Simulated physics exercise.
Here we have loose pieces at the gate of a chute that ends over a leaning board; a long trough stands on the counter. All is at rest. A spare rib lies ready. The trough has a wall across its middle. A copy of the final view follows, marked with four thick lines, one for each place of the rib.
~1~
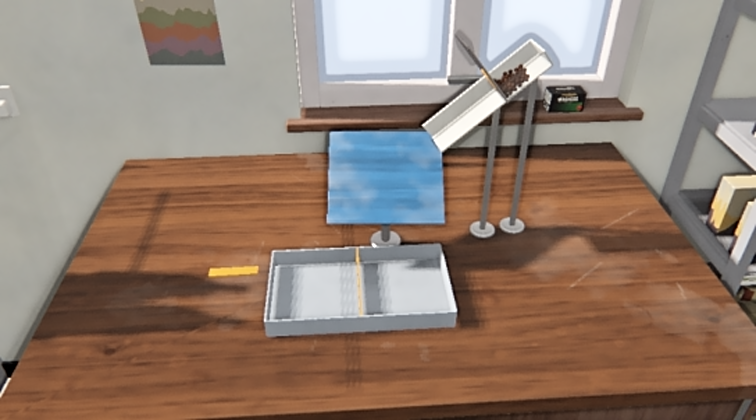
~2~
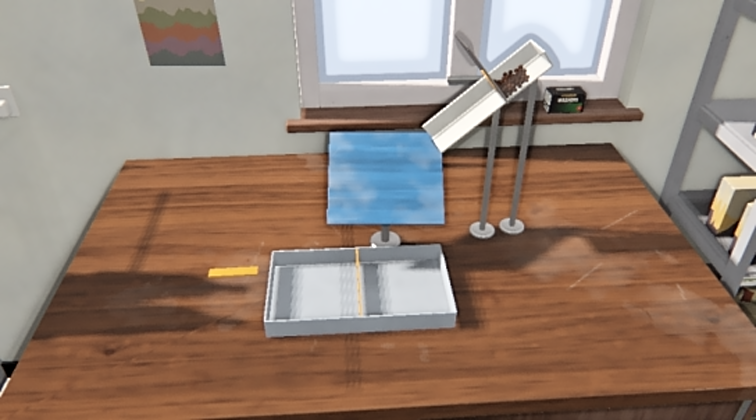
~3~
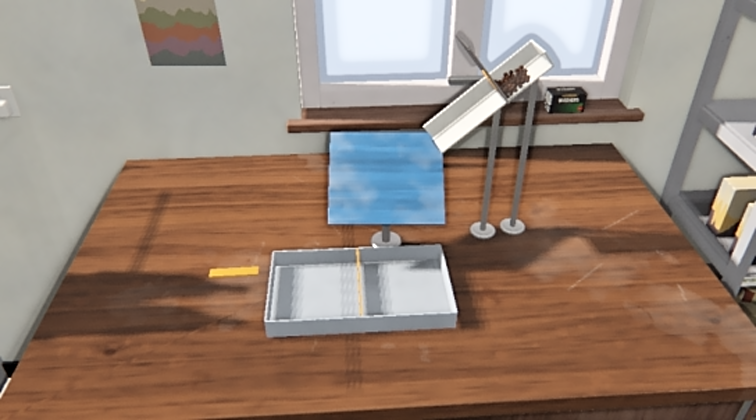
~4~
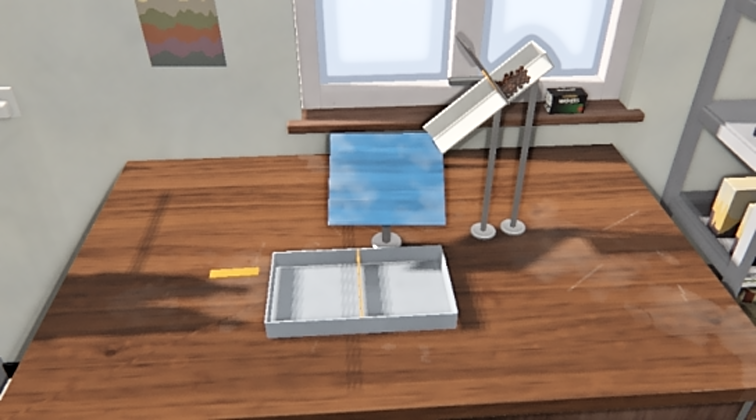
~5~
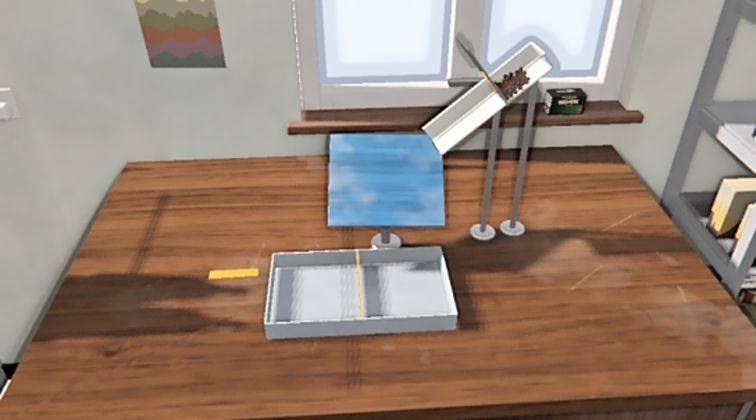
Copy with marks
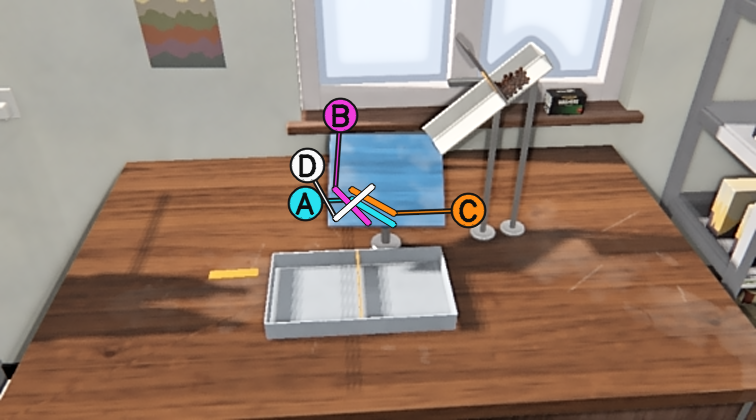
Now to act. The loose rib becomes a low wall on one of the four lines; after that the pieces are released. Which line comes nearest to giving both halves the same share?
D beats the others.
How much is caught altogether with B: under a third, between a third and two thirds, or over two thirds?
Over two thirds.
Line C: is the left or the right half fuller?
The right half.
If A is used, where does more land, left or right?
Right.
On the marked copy, line A from (351, 199) to (393, 224); line B from (335, 189) to (368, 222); line C from (351, 189) to (394, 213); line D from (371, 186) to (335, 218).
Choosing A, of what is caught, a small part in the left half, nearly all in the right.
Choosing B, of what is caught, a small part in the left half, nearly all in the right.
Choosing C, of what is caught, a small part in the left half, nearly all in the right.
Choosing D, of what is caught, about two thirds in the left half, about a third in the right.
